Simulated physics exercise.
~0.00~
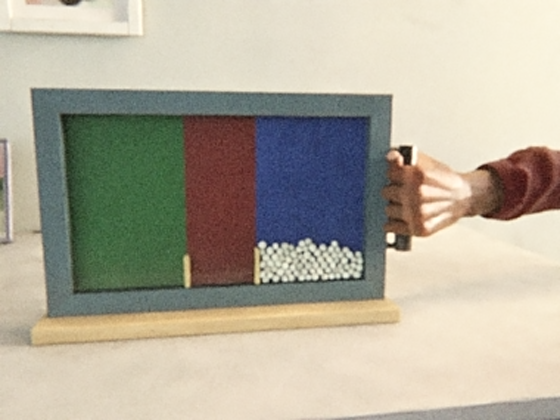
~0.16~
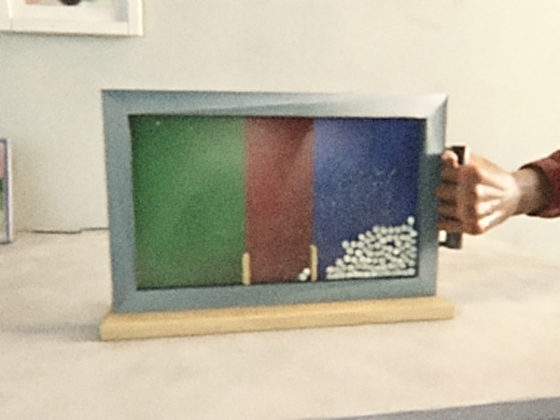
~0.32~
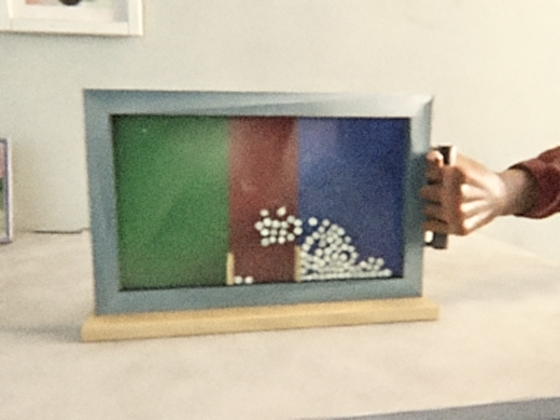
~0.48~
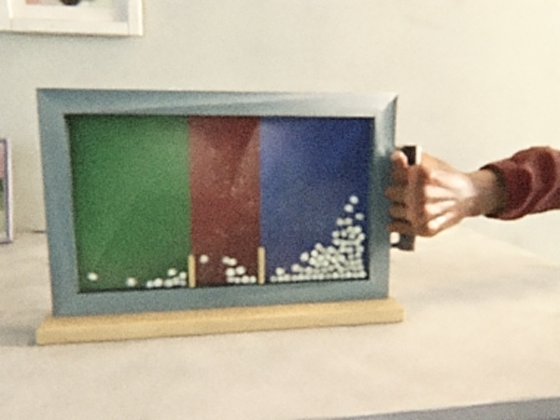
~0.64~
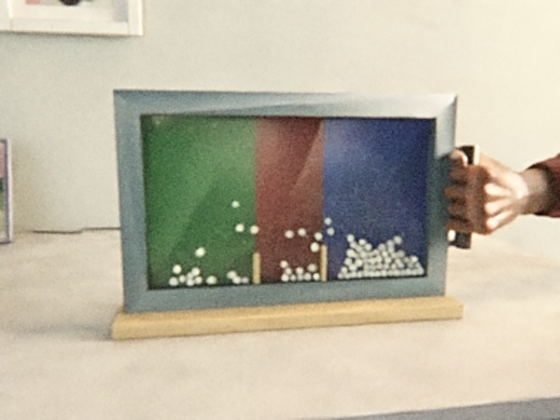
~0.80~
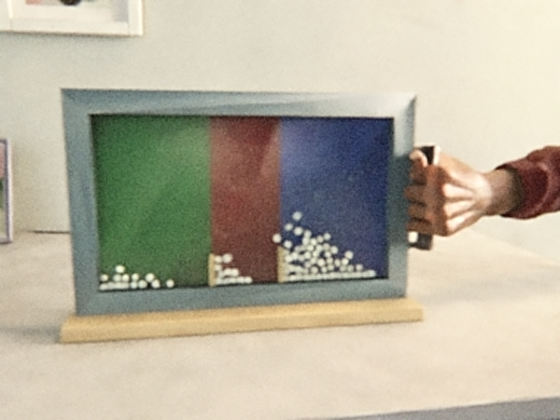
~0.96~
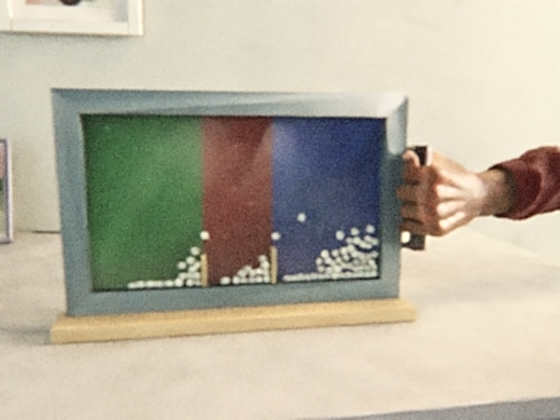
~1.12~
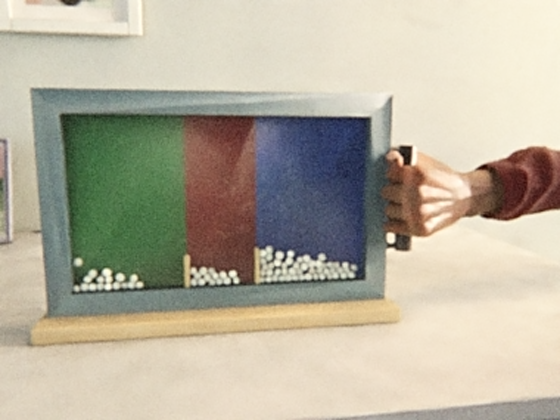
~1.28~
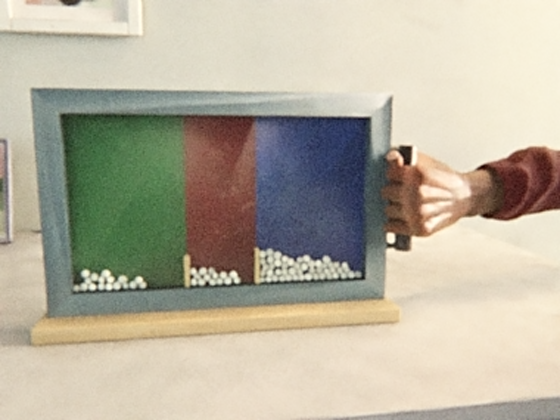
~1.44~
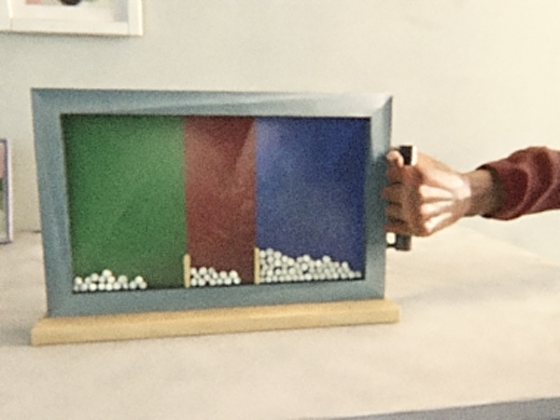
A hand shakes the case side to side, spreading white pills from blue into all strips.
